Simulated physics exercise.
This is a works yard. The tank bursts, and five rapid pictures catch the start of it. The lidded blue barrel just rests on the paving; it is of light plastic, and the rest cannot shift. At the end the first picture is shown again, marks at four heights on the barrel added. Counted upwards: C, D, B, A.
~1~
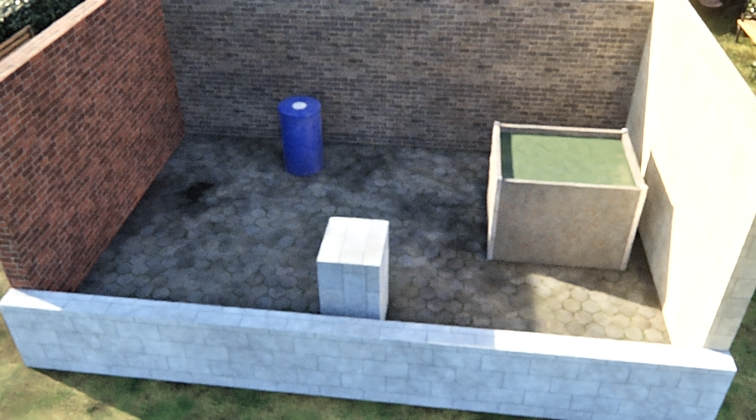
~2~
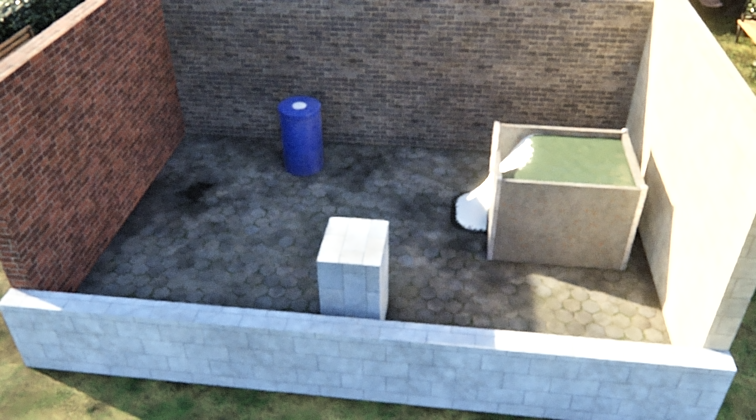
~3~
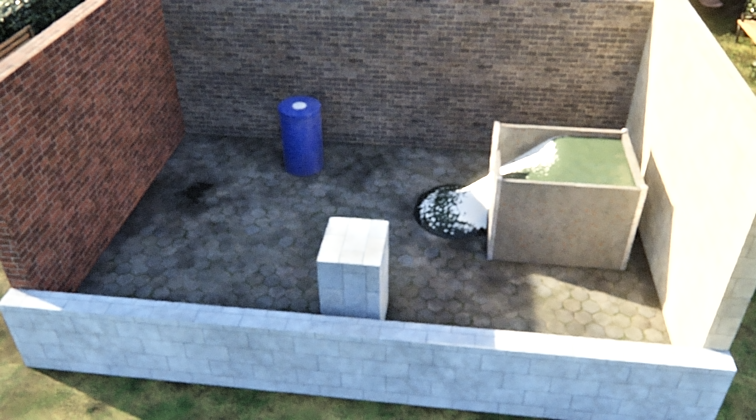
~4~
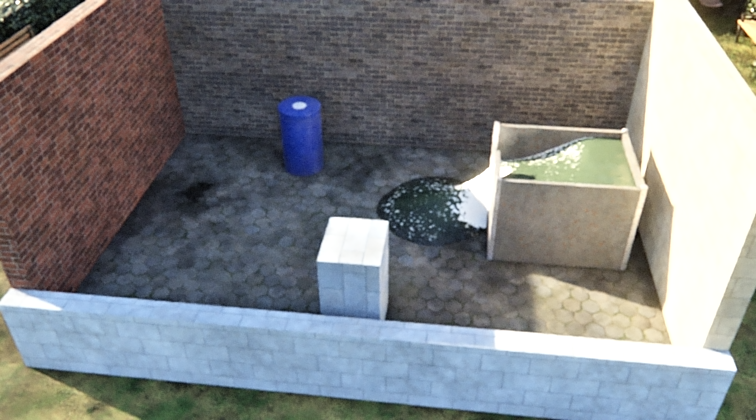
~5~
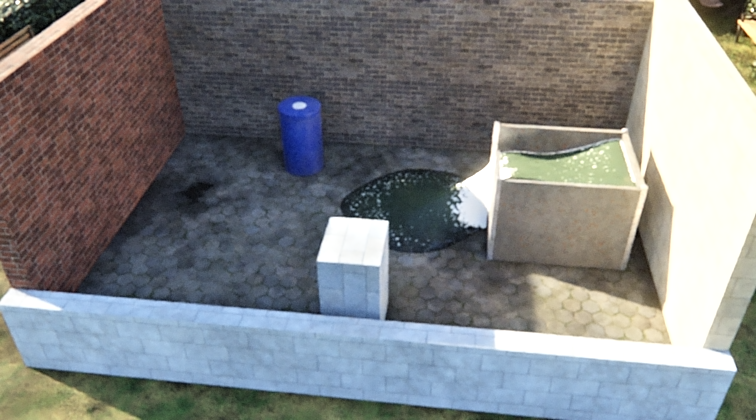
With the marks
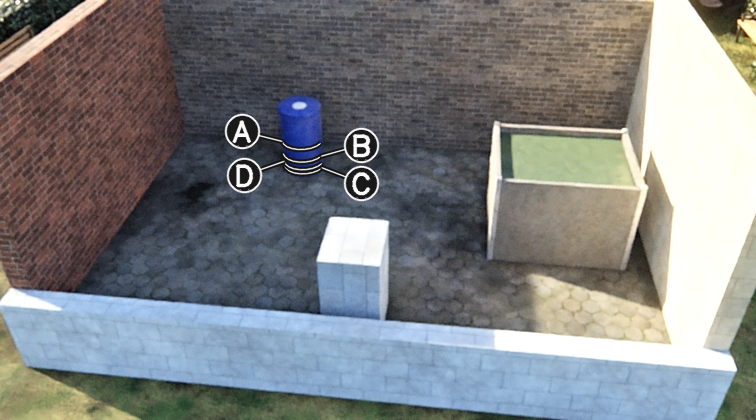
Works yard with water pouring from the left side of a full tank and spreading leftward across the paving in a widening pool.
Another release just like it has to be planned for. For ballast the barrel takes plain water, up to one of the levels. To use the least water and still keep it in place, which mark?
Use mark A.
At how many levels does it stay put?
One.
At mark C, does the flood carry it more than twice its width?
Yes, clearly.
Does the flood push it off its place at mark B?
Yes.
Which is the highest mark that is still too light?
B.
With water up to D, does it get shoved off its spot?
Yes, that goes wrong.
On the marked copy, A at (298, 149); B at (299, 162); C at (300, 173); D at (299, 169); from the bottom up C, D, B, A.
If A is chosen, it does not move.
If B is chosen, it is pushed about its own width away.
If C is chosen, it is pushed about 4 times its own width away.
If D is chosen, it is pushed about 5 times its own width away.
